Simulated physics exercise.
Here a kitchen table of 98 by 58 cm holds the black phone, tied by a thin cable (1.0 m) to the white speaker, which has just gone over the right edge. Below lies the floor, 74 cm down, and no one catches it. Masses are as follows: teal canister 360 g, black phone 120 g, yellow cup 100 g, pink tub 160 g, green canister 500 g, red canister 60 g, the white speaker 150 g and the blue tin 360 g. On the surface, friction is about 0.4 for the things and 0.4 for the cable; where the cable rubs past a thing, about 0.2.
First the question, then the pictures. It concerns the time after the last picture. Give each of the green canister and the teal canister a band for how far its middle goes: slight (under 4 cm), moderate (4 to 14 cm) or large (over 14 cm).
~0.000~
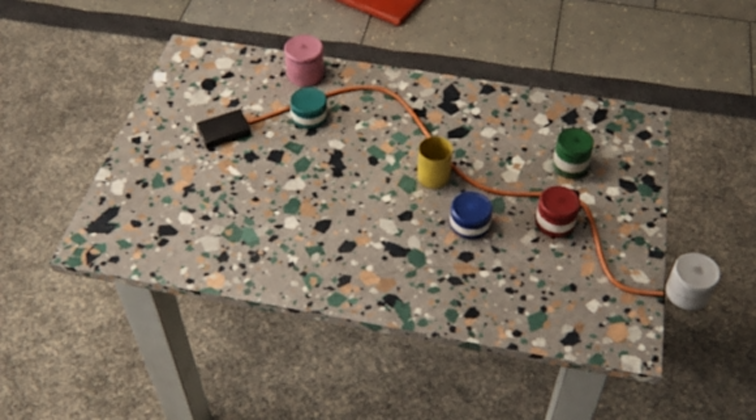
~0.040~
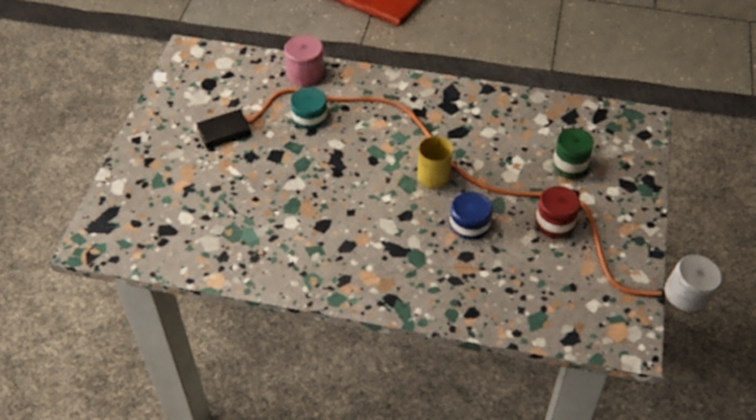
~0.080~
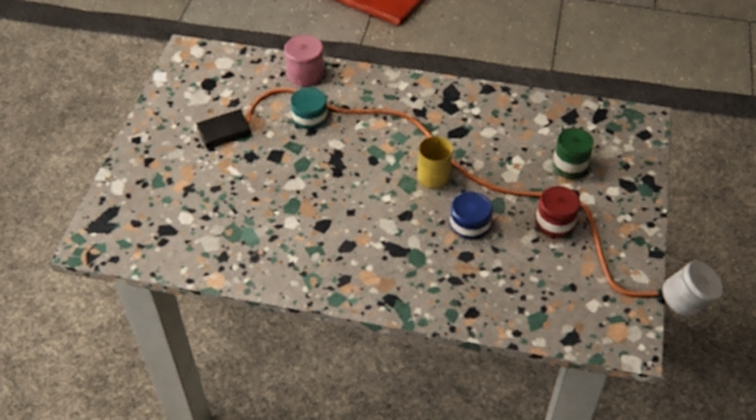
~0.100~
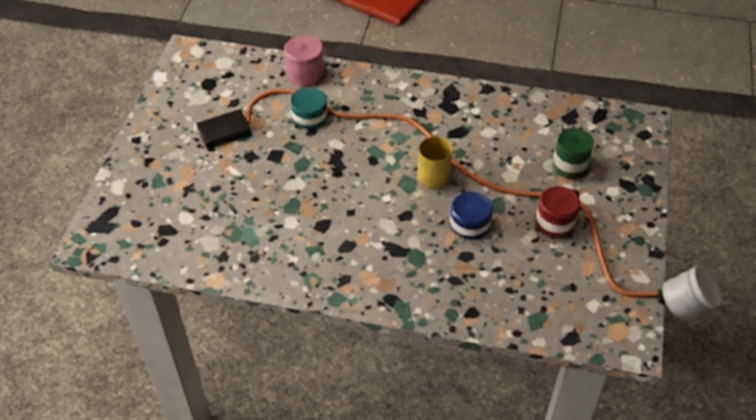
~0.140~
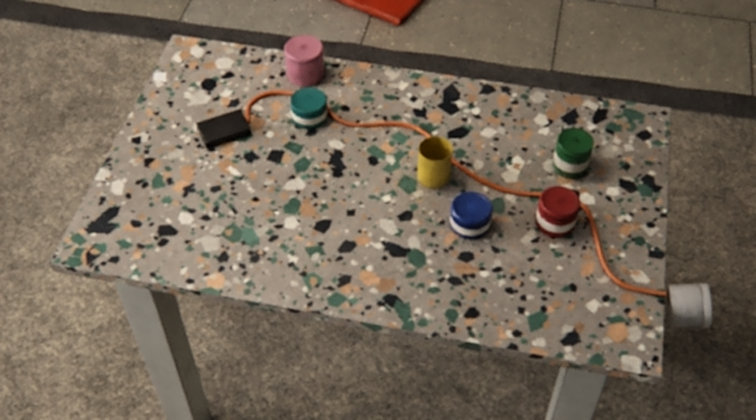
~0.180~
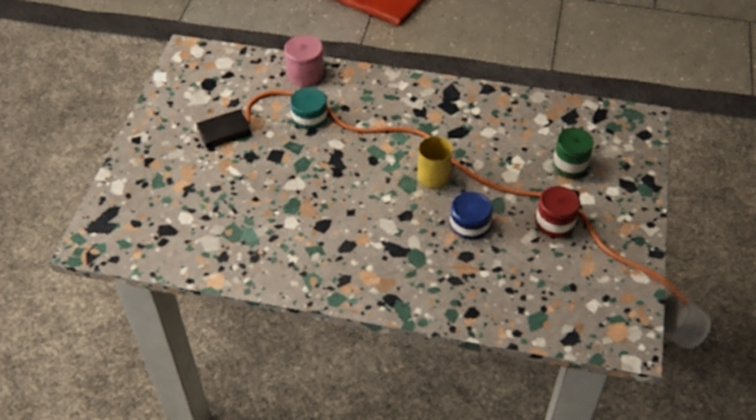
Bands given - green canister: Slight; teal canister: Slight.
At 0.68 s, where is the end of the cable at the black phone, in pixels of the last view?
At about pixel (295, 108).
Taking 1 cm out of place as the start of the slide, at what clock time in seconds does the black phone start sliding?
Black phone at about 0.30 s on the clock.
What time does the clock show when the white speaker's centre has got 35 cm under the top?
That is: 0.75 s.
At 0.4 s, the cable's tail end at (287, 107); white speaker over the edge, black phone 8 cm off its start.
At 0.7 s, the cable's tail end at (295, 108); teal canister 2 cm off its start, white speaker over the edge, black phone 9 cm off its start.
At 0.9 s, the cable's tail end at (296, 108); teal canister 2 cm off its start at (312, 104), white speaker over the edge, black phone 9 cm off its start at (270, 107).
At 1.2 s, the cable's tail end at (296, 108); teal canister 2 cm off its start, white speaker over the edge, black phone 9 cm off its start.
At 2.4 s, the cable's tail end at (296, 108); teal canister 2 cm off its start at (312, 104), green canister 0 cm off its start at (576, 140), white speaker over the edge, black phone 9 cm off its start at (270, 107).
